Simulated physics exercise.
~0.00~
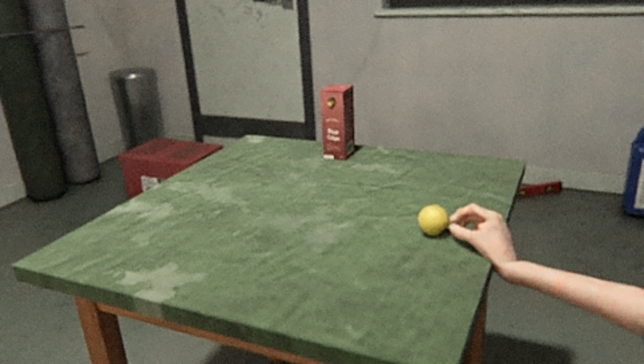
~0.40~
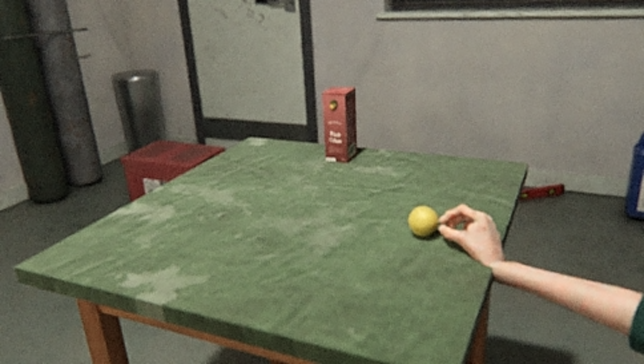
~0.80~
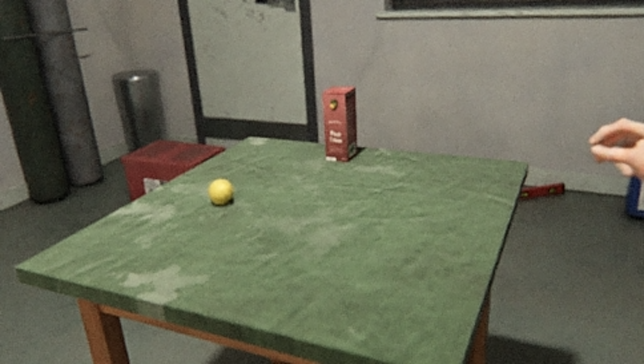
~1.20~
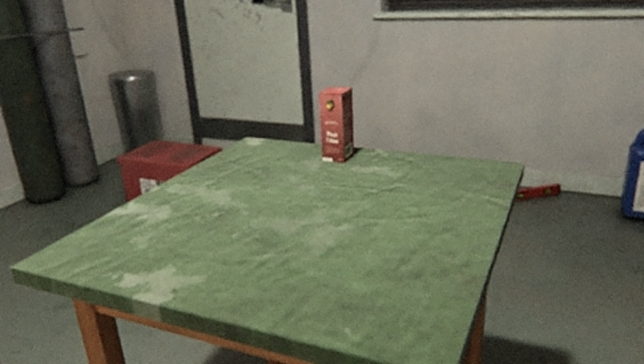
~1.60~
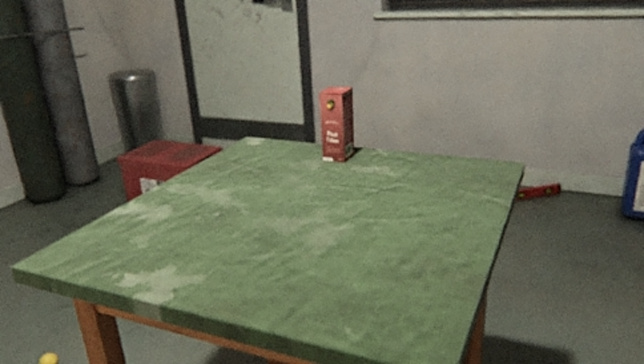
A hand reaches in from the right over a table with a green, patchy top, seen from slightly above by a gently swaying camera in a grey-walled room. Its fingers touch a yellow lemon near the table's right side, while a red carton stands at the back edge and a red box sits on the floor behind. The hand pushes the lemon left, then lets go and draws back as the lemon travels well across the top. The lemon goes out of sight, then reappears below the table's left corner, off the table and still moving, while the carton stays put.
